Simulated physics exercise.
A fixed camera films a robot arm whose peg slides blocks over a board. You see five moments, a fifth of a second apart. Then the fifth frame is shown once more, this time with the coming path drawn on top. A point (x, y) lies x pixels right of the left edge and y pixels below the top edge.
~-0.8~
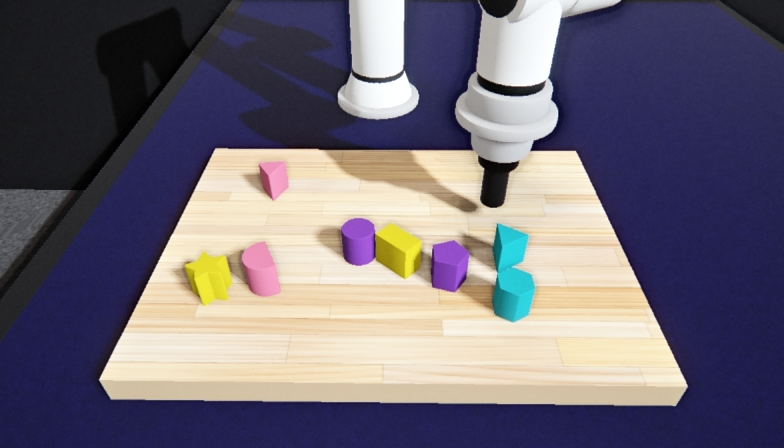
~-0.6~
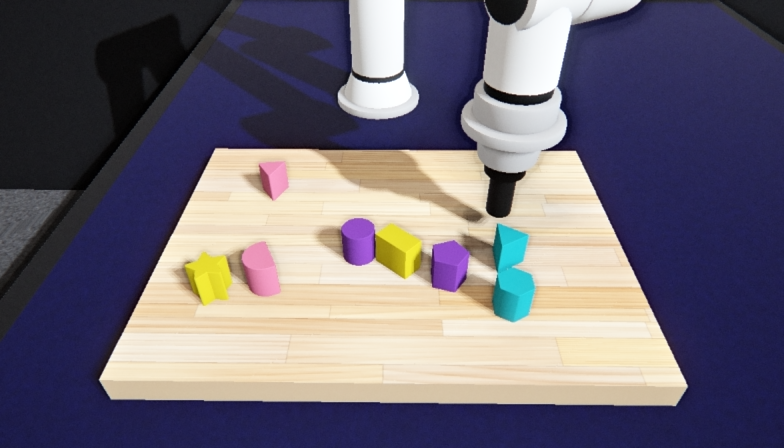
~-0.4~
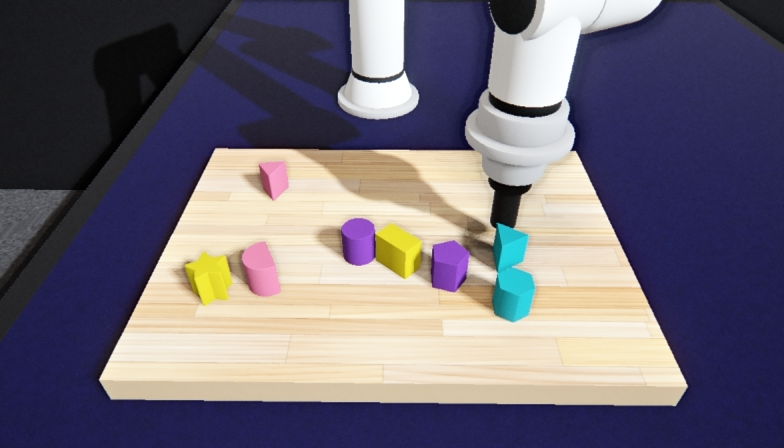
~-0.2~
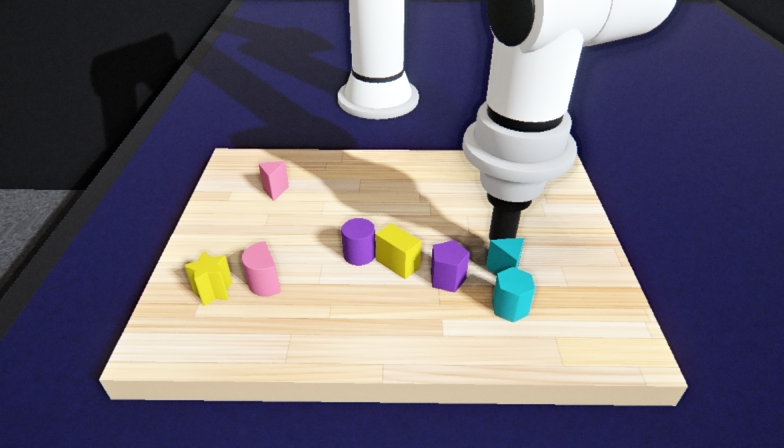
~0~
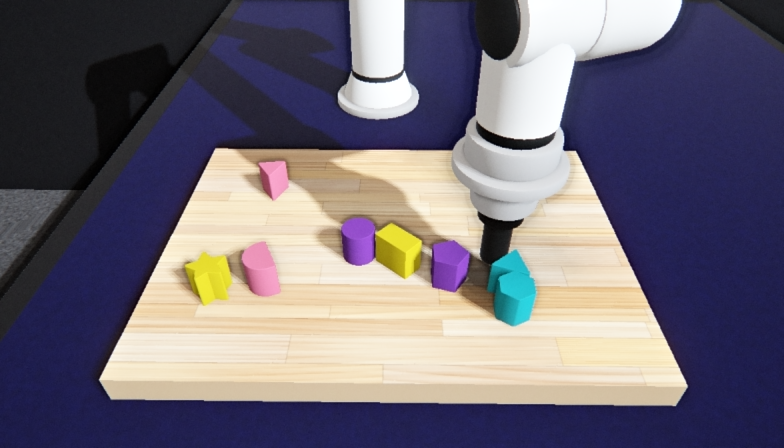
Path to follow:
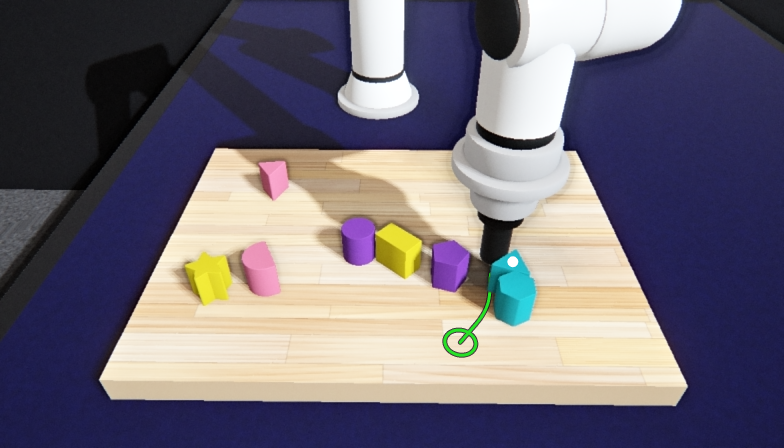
A white robot arm with a black peg comes down toward the viewer on the right of a pale wooden board, seen from a fixed, raised front view. Pink and yellow blocks sit left, purple and yellow ones centrally, turquoise ones right, with another white arm still behind. The peg nudges the turquoise triangular block forward against the turquoise hexagonal one, which shifts slightly.
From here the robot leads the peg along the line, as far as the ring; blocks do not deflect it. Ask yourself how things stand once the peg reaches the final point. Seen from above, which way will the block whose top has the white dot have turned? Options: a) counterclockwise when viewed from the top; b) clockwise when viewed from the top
a: Counterclockwise when viewed from the top.
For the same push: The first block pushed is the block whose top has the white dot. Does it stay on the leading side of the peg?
Beside or behind, I predict.
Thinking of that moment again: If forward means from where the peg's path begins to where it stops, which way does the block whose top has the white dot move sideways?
Heads left.
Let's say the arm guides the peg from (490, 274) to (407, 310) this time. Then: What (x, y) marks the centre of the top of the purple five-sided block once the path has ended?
Its top face will be centred at roughly (394, 262).
Path on the board, from (490, 274) through (486, 309) to (460, 342); the dot is on the turquoise three-sided block.
What follows on the original path. One third of the way, peg at (492, 281); turquoise three-sided block at (524, 271), turned 20° anticlockwise; turquoise hexagonal block at (524, 293), turned 25° clockwise.
Two thirds of the way, peg at (481, 305); turquoise three-sided block at (525, 271), turned 25° anticlockwise; turquoise hexagonal block at (525, 294), turned 30° clockwise.
At the end, peg at (462, 326); purple five-sided block in place; turquoise three-sided block at (525, 271), turned 25° anticlockwise; turquoise hexagonal block at (525, 294), turned 30° clockwise.
